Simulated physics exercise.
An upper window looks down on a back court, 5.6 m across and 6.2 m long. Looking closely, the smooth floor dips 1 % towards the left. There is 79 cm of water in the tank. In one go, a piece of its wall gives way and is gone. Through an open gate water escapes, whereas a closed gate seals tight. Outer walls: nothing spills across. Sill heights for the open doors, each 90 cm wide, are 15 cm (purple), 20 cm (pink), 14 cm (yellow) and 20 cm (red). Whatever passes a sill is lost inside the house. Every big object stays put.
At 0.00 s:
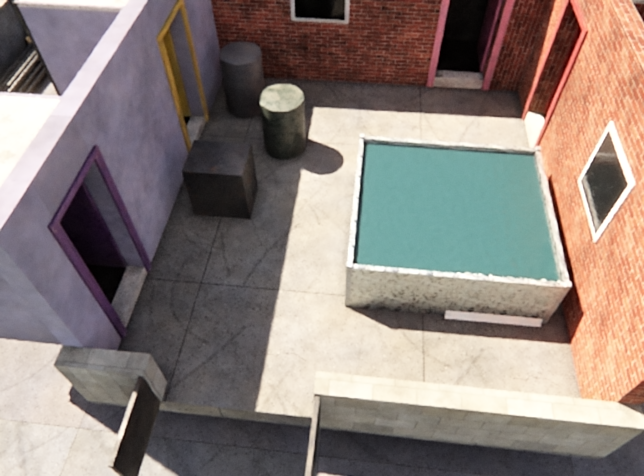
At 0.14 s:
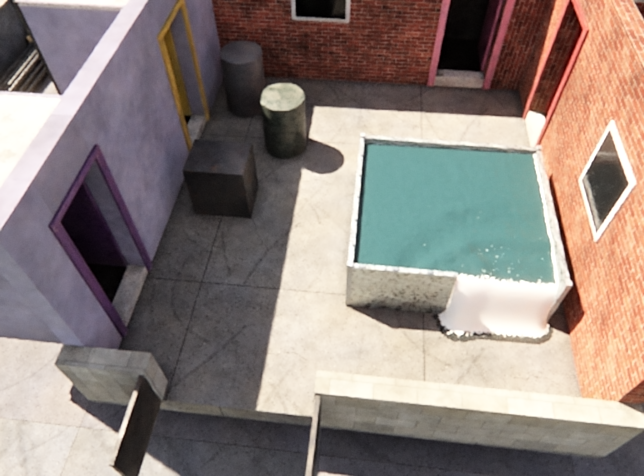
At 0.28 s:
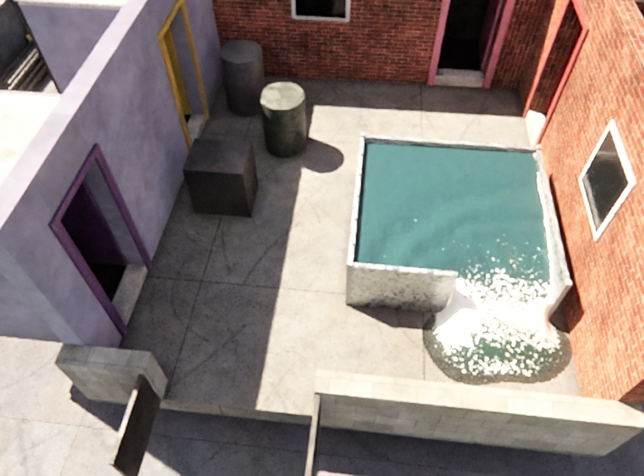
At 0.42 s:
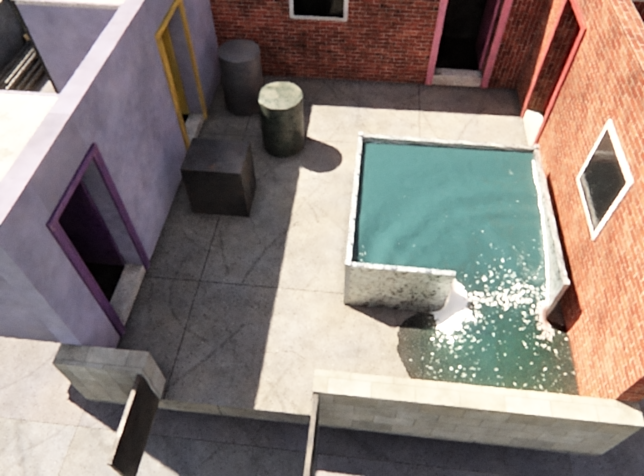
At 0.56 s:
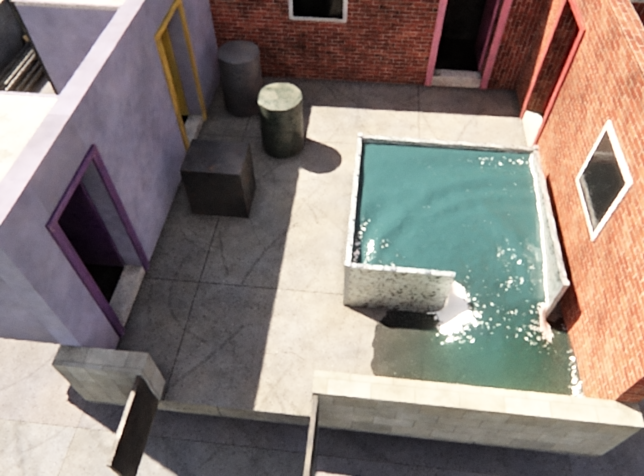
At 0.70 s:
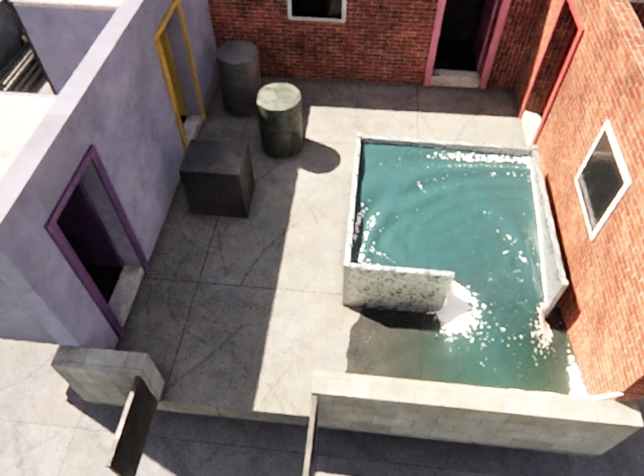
The clip opens on a still, teal tank of water in a paved court between purple and brick walls. Part of the tank's front wall gives way, and water pours through the gap in a white, foaming sheet. It spreads across the floor to the low front wall and then leftward, while ripples cross the tank.
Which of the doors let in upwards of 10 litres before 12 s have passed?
In the end purple door: Past the set amount. Pink door: Under the set amount. Yellow door: Under the set amount. Red door: Under the set amount.
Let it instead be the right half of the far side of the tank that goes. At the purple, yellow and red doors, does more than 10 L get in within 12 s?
So purple stays lower, yellow tops it, red tops it.
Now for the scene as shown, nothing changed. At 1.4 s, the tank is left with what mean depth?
The average depth is around 58 cm.
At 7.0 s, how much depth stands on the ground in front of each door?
Depth readings (cm): Purple = 23; pink = 10; yellow = 6; red = 3.
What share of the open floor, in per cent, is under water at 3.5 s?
I'd guess around 60 %.
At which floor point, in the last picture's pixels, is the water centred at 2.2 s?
Around (442, 284).
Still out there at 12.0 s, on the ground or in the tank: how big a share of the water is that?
About 78 percent of the water remains.
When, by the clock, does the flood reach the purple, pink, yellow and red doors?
Purple = 2.0 s, pink = 3.0 s, yellow = 3.2 s, red = 2.4 s.
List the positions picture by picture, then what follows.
The first frame shows still water, 79 cm deep, in the tank at (451, 206).
In the second frame, the front is at (548, 327), 0.7 m from the gap at (498, 302); 0.3 m2 of floor is under water; 79 cm left at the back of the tank.
In the third frame, the front is at (450, 370), 1.0 m from the gap at (497, 304); 1.2 m2 of floor is under water; 79 cm left at the back of the tank.
In the fourth frame, the front is at a hidden place, 1.4 m from the gap at (494, 304); 2.3 m2 of floor is under water; 79 cm left at the back of the tank.
In the fifth frame, water pours out at (494, 305) and has run 1.8 m, to a hidden place; typically 13 cm deep outside, 78 cm at the tank's back.
In the sixth frame, the front is at a hidden place, 2.1 m from the gap at (493, 305); 3.1 m2 of floor is under water; 72 cm left at the back of the tank.
After 1.4 s water covers 15 % of the floor and is deepest (70 cm) near (516, 400); purple door not reached, pink door not reached, yellow door not reached, red door not reached.
After 2.2 s water covers 35 % of the floor and is deepest (60 cm) near (567, 421); purple door 16 cm at the sill, 0 L in, pink door not reached, yellow door not reached, red door not reached.
After 3.5 s water covers 60 % of the floor and is deepest (36 cm) near (518, 416); purple door 34 cm at the sill, 101 L in, pink door 18 cm at the sill, 0 L in, yellow door 3 cm at the sill, 0 L in, red door 7 cm at the sill, 0 L in.
After 7.0 s water covers 95 % of the floor and is deepest (24 cm) near (140, 287); purple door 23 cm at the sill, 318 L in, pink door 10 cm at the sill, 1 L in, yellow door 6 cm at the sill, 0 L in, red door 3 cm at the sill, 0 L in.
After 12.0 s water covers 95 % of the floor and is deepest (20 cm) near (221, 76); purple door 15 cm at the sill, 396 L in, pink door 6 cm at the sill, 1 L in, yellow door 11 cm at the sill, 3 L in, red door 8 cm at the sill, 0 L in.
